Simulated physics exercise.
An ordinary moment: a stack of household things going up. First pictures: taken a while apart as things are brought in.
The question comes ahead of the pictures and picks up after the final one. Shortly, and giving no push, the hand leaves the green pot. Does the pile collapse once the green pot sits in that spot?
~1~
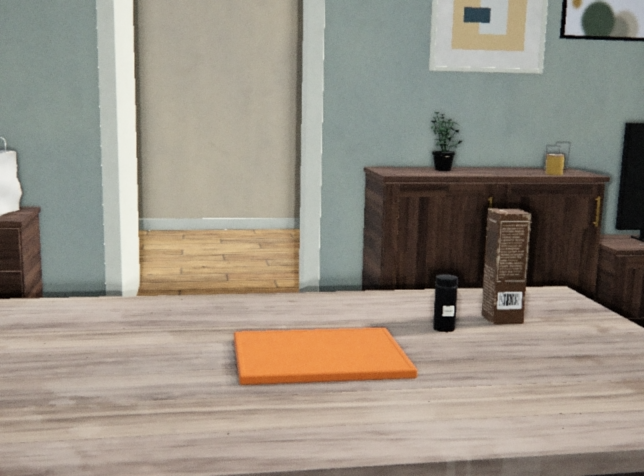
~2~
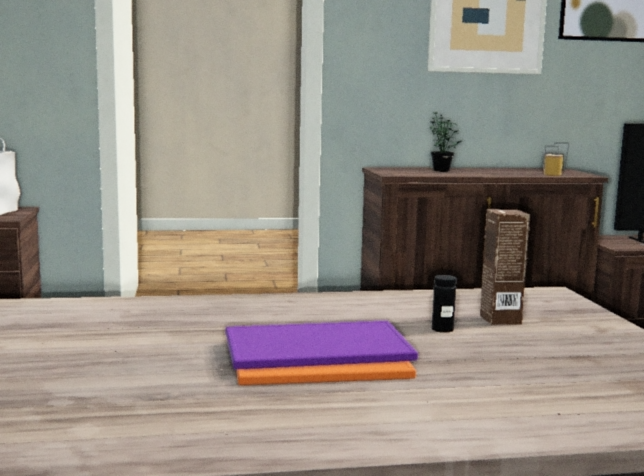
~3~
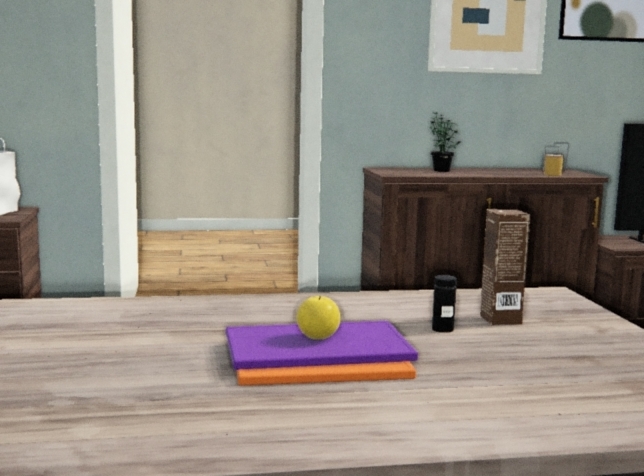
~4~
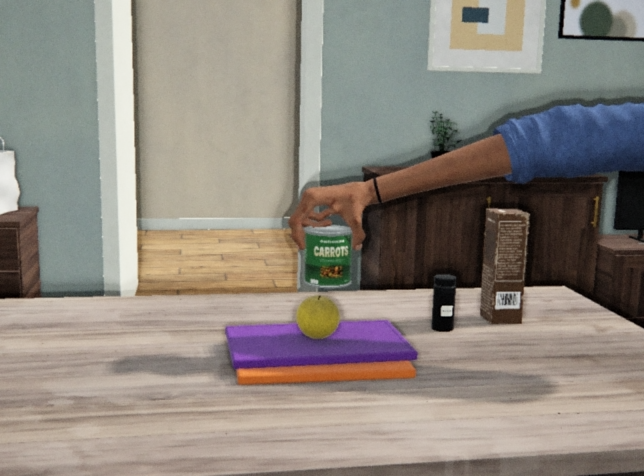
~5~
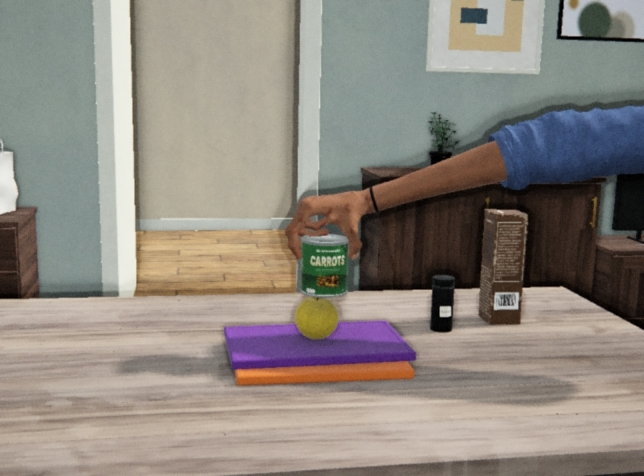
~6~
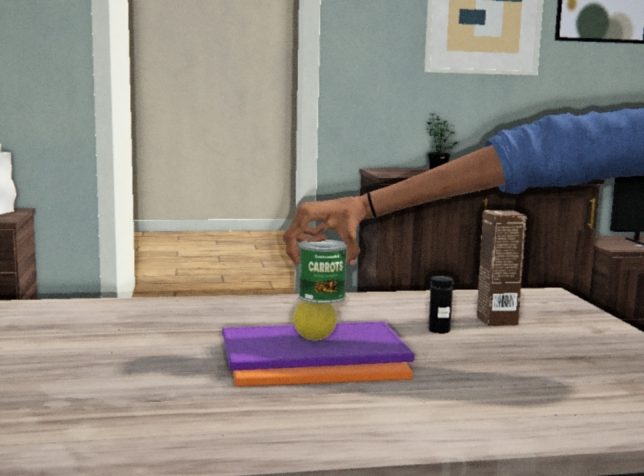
Yes, it collapses.
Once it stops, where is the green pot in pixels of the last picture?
At about (462, 328).
Then, 0.40 s past the last view, green pot now fallen.
Then, 0.50 s past the last view, things are still on the move.
Then, 0.80 s past the last view, as before.
Then, 1.70 s past the last view, nothing new.
Finally, fallen, green pot; the other 5 still in place. Final places as the last picture's camera would see them, green pot near (462, 328). The pile comes apart.
